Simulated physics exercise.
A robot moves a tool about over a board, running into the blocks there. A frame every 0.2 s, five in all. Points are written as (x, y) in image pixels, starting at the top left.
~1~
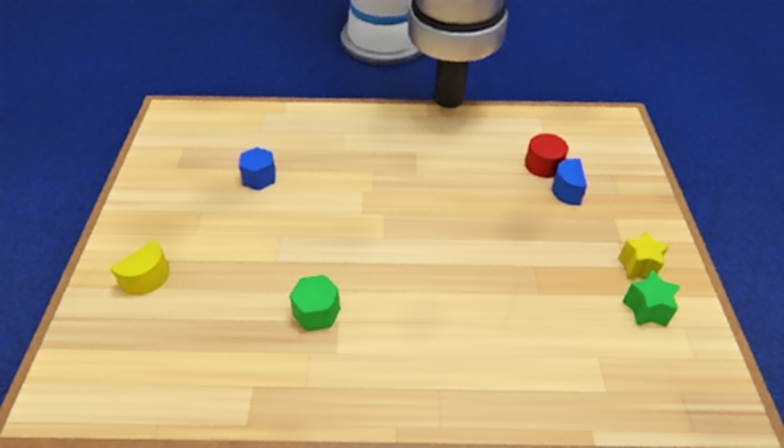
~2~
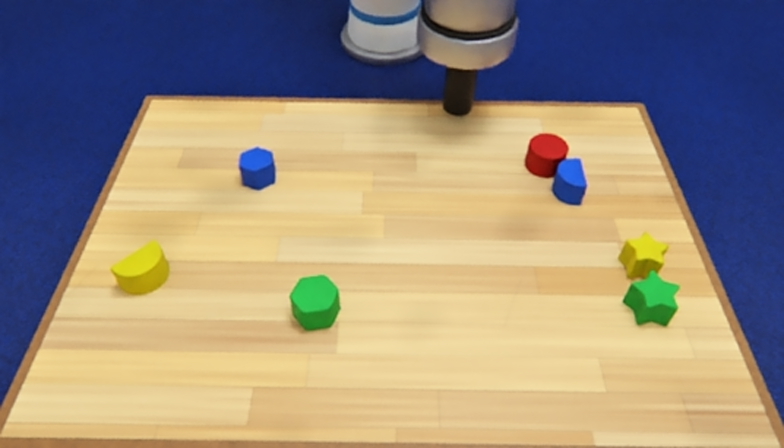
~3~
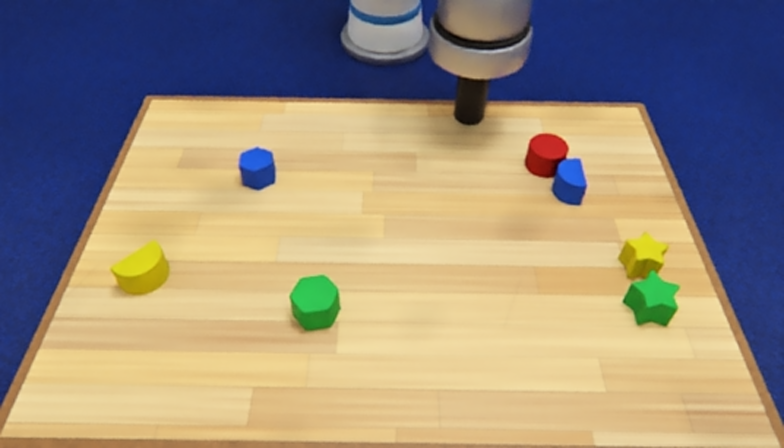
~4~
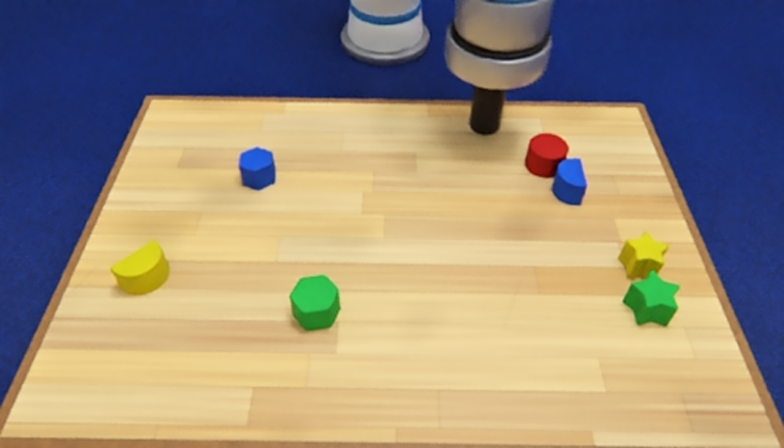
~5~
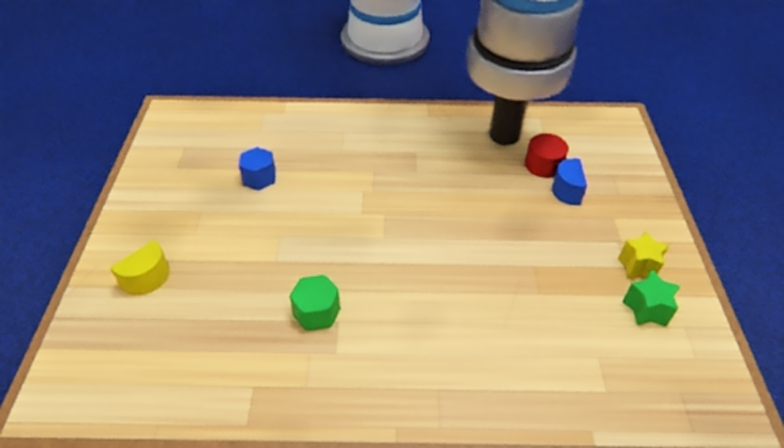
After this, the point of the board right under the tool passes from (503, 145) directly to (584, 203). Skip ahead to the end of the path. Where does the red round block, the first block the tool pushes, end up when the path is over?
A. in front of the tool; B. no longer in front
The correct letter is B.
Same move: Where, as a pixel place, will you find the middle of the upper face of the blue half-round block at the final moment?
It ends at (622, 203).
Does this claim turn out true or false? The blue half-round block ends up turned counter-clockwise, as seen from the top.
That is false.
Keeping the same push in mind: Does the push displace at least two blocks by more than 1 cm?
In short: Yes.
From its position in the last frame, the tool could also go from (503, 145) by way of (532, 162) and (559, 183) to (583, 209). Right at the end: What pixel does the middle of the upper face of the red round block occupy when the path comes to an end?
For the centre of its top, I'd go with (614, 170).
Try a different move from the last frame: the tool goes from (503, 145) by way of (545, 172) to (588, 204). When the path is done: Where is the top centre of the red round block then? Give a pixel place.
Just about (623, 171).
The first path, step by step. One third of the way, tool at (531, 154); red round block at (570, 153); blue half-round block at (583, 178), turned 40° clockwise.
Two thirds of the way, tool at (559, 174); red round block at (600, 164); blue half-round block at (599, 189), turned 110° clockwise.
At the end, tool at (588, 194); red round block at (619, 170); blue half-round block at (622, 203), turned 105° clockwise; yellow star-shaped block unmoved.
